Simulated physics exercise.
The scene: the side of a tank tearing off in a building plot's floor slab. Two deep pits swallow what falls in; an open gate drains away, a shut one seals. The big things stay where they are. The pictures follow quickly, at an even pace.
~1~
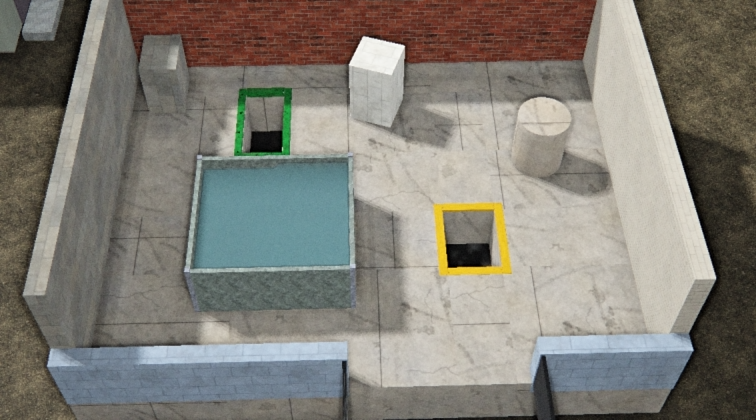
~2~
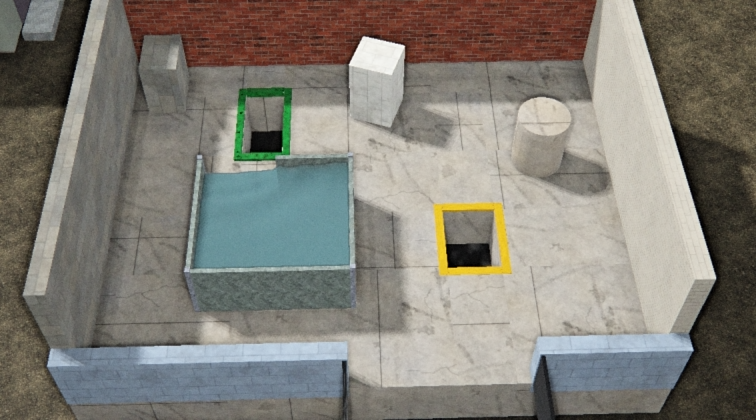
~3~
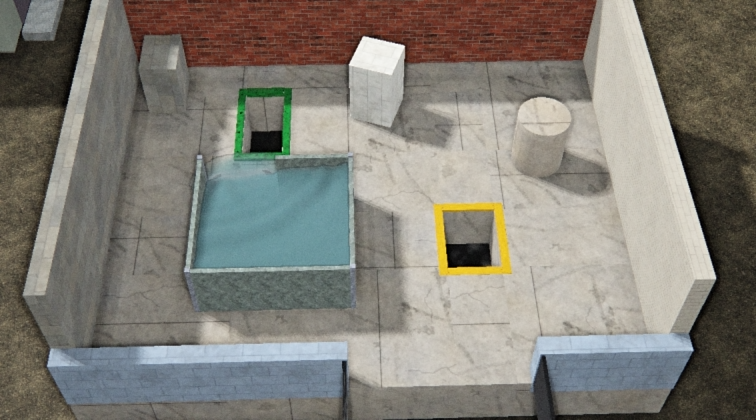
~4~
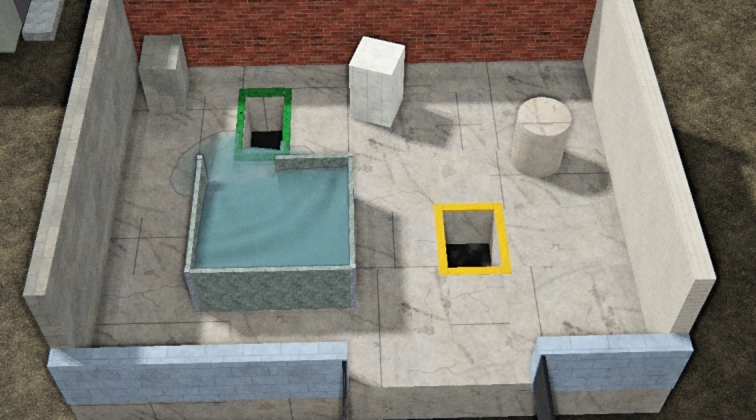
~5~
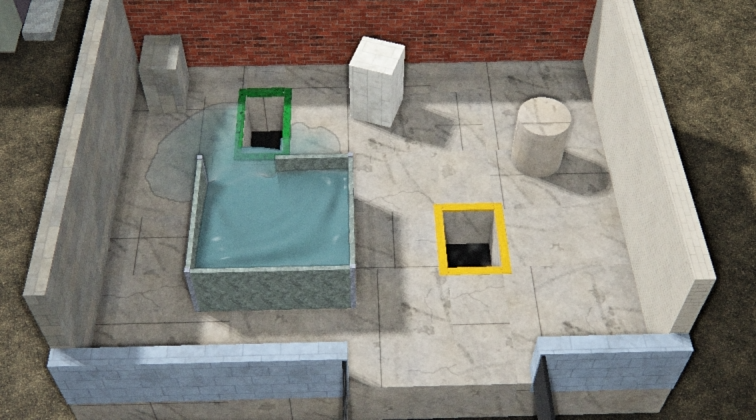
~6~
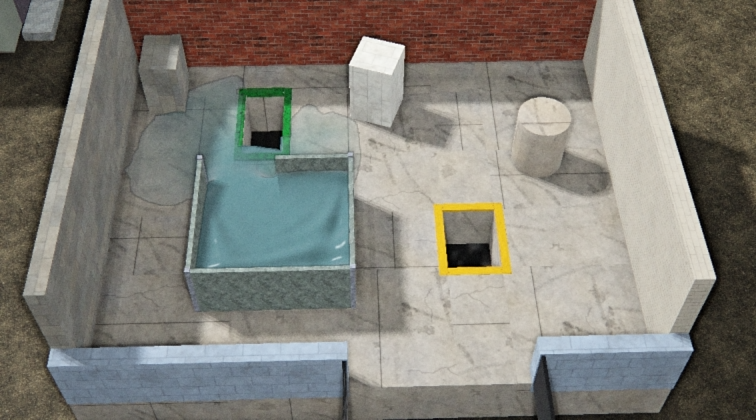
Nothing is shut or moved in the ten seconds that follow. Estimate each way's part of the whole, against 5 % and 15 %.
The gate takes under 5 %; the yellow pit takes under 5 %; the green pit takes over 15 %.
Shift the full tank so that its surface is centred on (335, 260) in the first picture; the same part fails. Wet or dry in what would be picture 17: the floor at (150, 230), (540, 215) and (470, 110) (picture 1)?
In that order: Not flooded, no water, flooded.
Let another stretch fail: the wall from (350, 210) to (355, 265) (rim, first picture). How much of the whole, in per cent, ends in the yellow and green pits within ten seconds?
Per cent: Yellow 35, green 0.
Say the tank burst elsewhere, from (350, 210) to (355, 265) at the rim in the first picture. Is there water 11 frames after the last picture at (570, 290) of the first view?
There: Under water.
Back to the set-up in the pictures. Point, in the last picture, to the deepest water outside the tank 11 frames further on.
I would point to (141, 68).
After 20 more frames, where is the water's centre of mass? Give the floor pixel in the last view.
Around (259, 180).
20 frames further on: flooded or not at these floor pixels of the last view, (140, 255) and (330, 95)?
One after the other: Awash, wet.
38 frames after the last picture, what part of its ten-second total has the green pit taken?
I make it 90 per cent.
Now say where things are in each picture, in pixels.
In the first frame, the water tank at (273, 214) is whole and still.
In the second frame, the front is at a hidden place, out from the gap on the water tank's far side.
In the third frame, water pours out on the water tank's far side and has run to a hidden place.
In the fourth frame, the front is at (224, 135), out from the gap on the water tank's far side.
In the fifth frame, water pours out on the water tank's far side and has run to (223, 107).
In the sixth frame, the front is at (221, 82), out from the gap on the water tank's far side.
A moment on, water covers 20 % of the floor; the gate 0 %, the yellow pit 0 %, the green pit 10 %.
Next, water covers 25 % of the floor; the gate 0 %, the yellow pit 0 %, the green pit 17 %.
Then, water covers 40 % of the floor; the gate 0 %, the yellow pit 0 %, the green pit 24 %.
Later, water covers 70 % of the floor; the gate 0 %, the yellow pit 1 %, the green pit 32 %.
In the end, water covers 95 % of the floor; the gate 1 %, the yellow pit 3 %, the green pit 36 %.
